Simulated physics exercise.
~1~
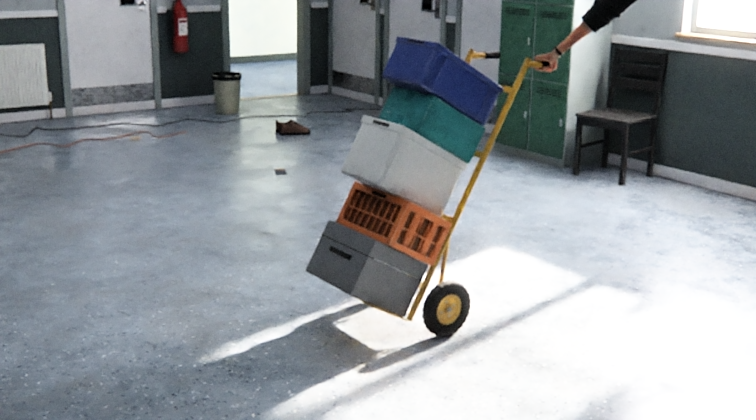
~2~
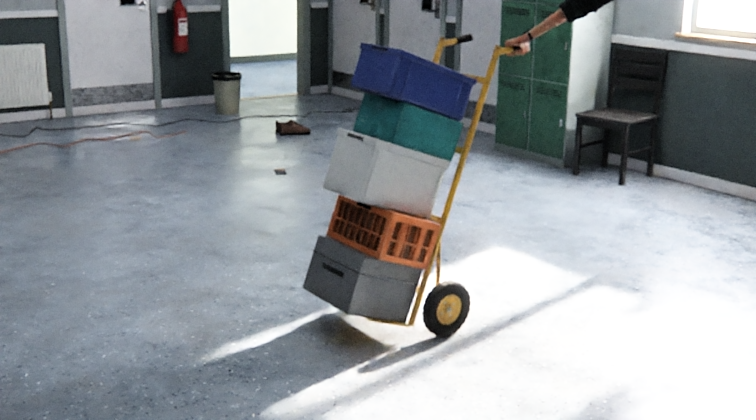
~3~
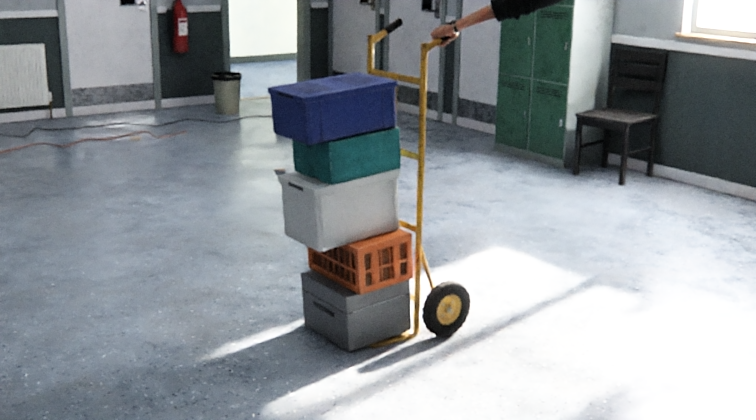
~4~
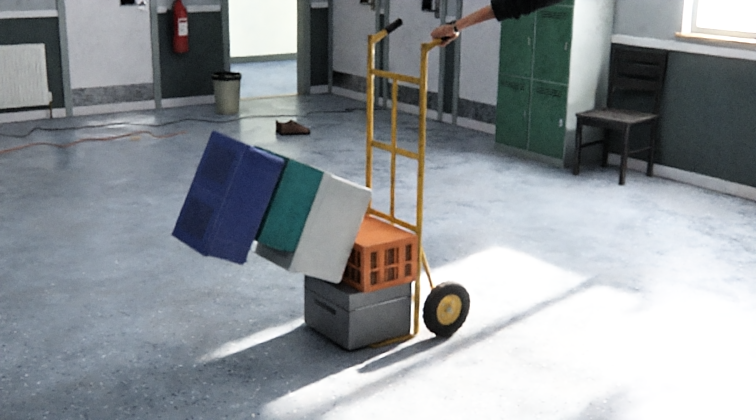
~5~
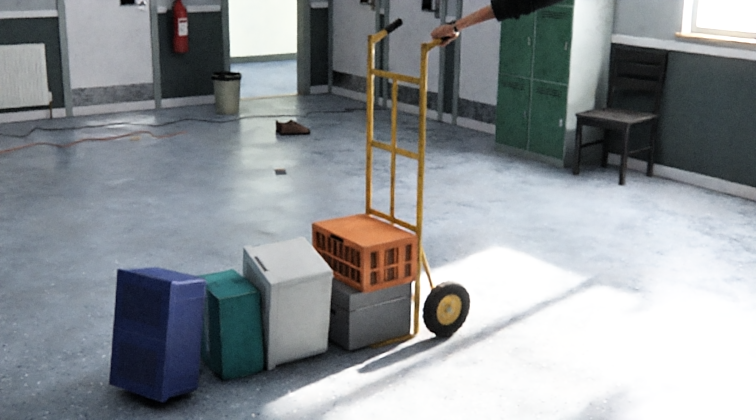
At first, a hand holds a yellow two-wheeled hand truck tilted back to the right, loaded with a grey box, an orange crate, a white tote, a turquoise box and a blue tote on top. The hand lets the truck swing forward to the left until it stands upright on the floor. The stack leans left, and the upper three containers topple together away from the frame. They drop to the floor on the left and end on their sides in a row, blue, turquoise and white. The orange crate stays on the grey box, beside the upright truck, still held by the hand.
